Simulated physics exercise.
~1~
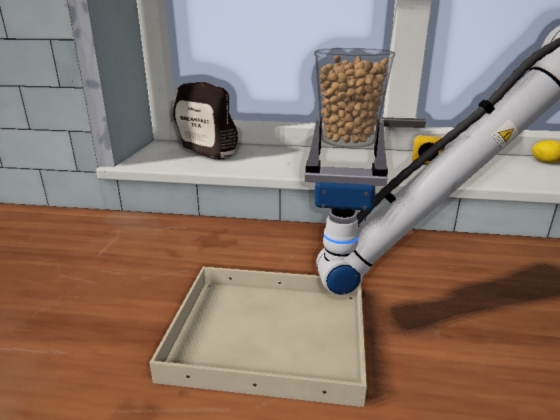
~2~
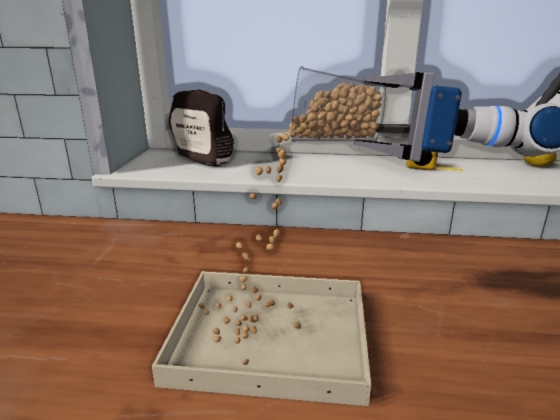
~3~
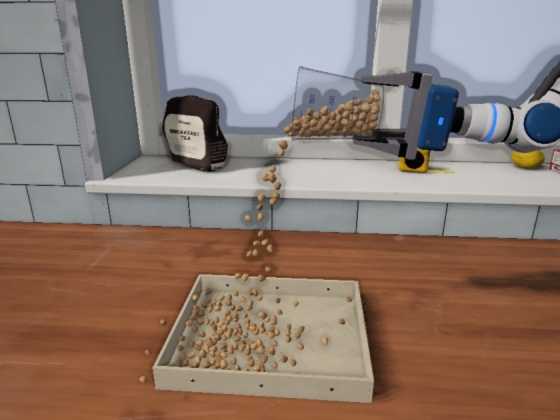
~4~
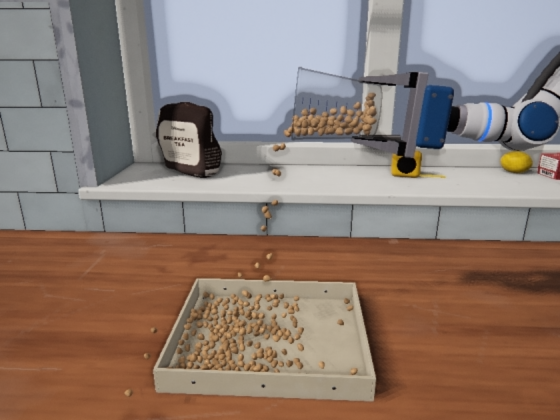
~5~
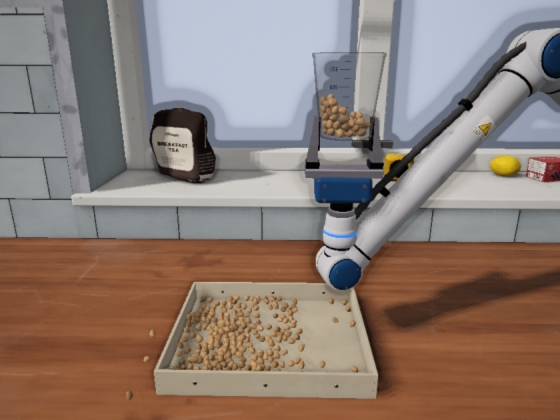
In this clip, a robot arm tips a clear cup of dried beans onto its side above a shallow tray, and the beans stream down, mostly into the tray with a few landing outside, before the arm returns the cup upright, still partly filled.
